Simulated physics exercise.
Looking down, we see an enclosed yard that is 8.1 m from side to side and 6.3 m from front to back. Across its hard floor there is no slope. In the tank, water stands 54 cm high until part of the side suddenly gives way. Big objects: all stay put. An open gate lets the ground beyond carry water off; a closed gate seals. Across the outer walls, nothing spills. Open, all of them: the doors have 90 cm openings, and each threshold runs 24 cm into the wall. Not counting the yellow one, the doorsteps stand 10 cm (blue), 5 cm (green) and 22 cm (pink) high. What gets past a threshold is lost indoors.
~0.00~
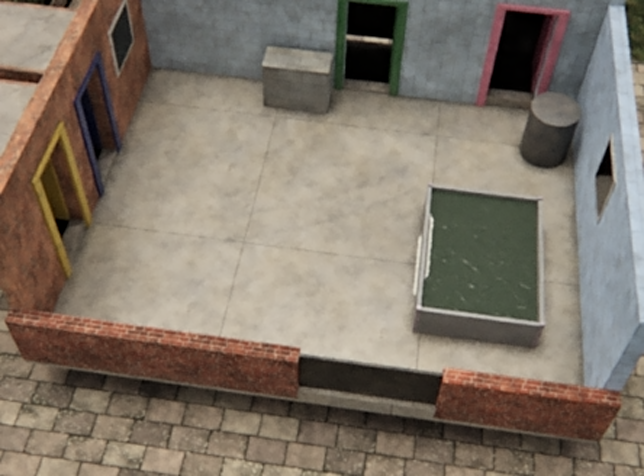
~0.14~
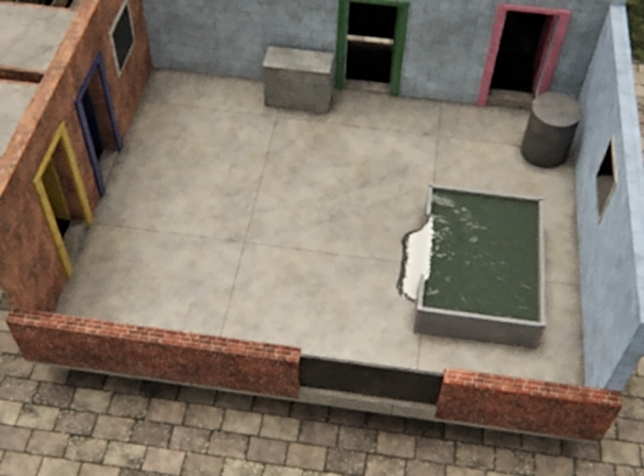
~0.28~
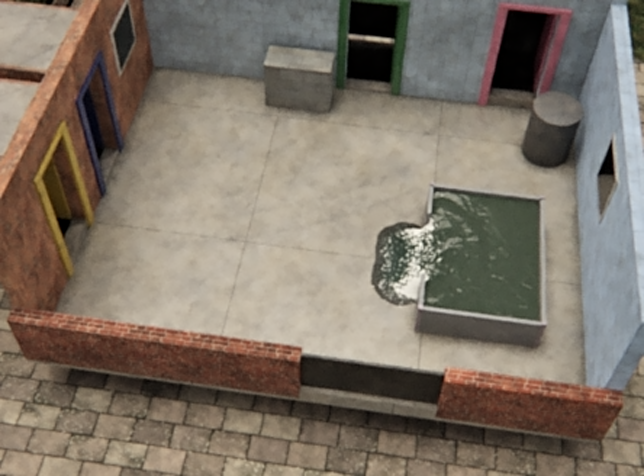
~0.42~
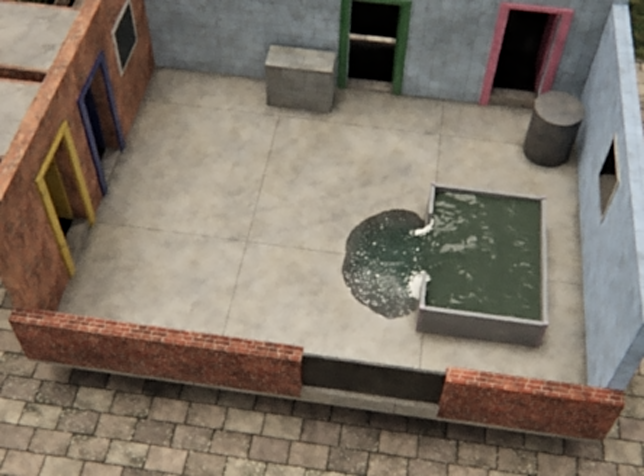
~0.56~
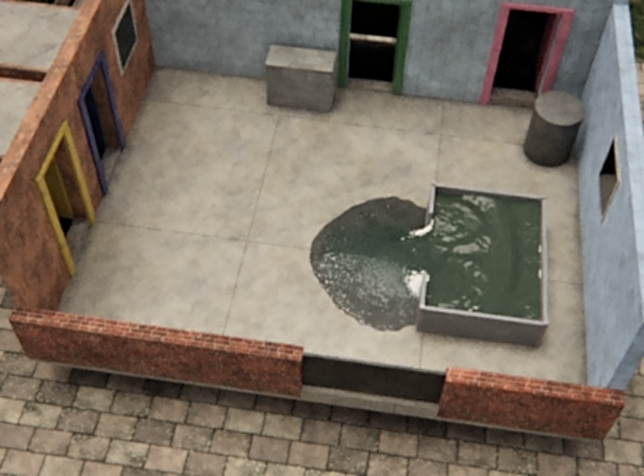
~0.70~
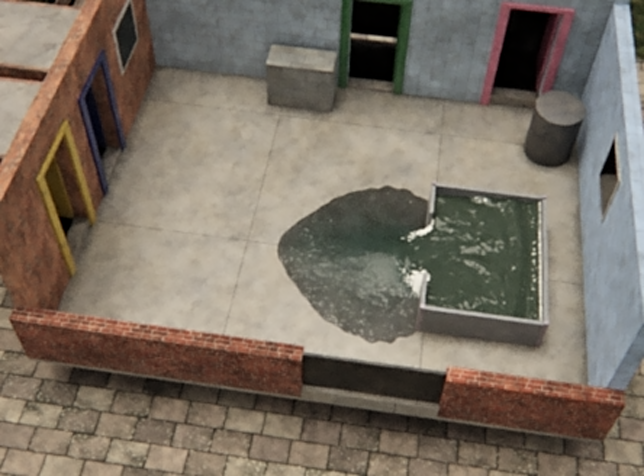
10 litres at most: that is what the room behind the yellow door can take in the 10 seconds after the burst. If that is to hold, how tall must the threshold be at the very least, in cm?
Close to 12.5 cm is just enough.
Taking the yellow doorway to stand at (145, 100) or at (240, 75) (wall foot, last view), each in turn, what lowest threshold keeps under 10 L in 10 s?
You'd want roughly 8.5 cm there first, then roughly 9.0 cm.
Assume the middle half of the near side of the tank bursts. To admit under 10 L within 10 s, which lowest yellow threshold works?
Then something near 6.5 cm.
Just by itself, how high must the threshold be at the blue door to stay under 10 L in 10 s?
Roughly 11.0 cm at the blue door.
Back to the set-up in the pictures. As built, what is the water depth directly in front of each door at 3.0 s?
Door by door, in centimetres - blue 15, green 0, yellow 15, pink 0.
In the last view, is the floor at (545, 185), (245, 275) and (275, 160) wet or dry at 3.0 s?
One by one: Clear, drenched, drenched.
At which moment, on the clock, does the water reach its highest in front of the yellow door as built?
Some 2.6 s, more or less.
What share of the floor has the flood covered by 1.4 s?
Close to 25 per cent of it is wet.
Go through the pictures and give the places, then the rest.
The first picture shows the tank at (482, 254) is whole and still, 54 cm deep; the yellow door at (65, 209) is dry.
In the second picture, the gap is at (424, 259), the front 0.3 m out at (403, 292); the back of the tank holds 54 cm.
In the third picture, water pours out at (425, 260) and has run 0.7 m, to (378, 285); about 10 cm deep outside, 54 cm at the back.
In the fourth picture, the gap is at (426, 260), the front 1.2 m out at (347, 271); the back of the tank holds 54 cm.
In the fifth picture, the front is at (315, 261), 1.8 m from the gap at (427, 260); 3.1 m2 of floor is wet, 51 cm left at the back.
In the sixth picture, the front is at (284, 253), 2.3 m from the gap at (427, 259); 4.3 m2 of floor is wet, 46 cm left at the back; 3.3 m in a straight line remain to the yellow door at (69, 207).
After 1.4 s water covers 25 % of the floor, deepest (31 cm) near (417, 262); it has not reached the yellow door.
After 3.0 s water covers 60 % of the floor, deepest (32 cm) near (50, 328); 15 cm at the yellow door, 0 litres in over its 20 cm threshold.
After 10.0 s water covers 75 % of the floor, deepest (12 cm) near (200, 76); 5 cm at the yellow door, 0 litres in over its 20 cm threshold.
At the yellow door as built, the water arrived by 2.1 s and peaked near 16 cm at 2.6 s.
With a threshold of 9.5 cm, 35 litres would have come in within the 10 s; with 15.5 cm, 0 litres. So under 10 litres takes about 12.5 cm.
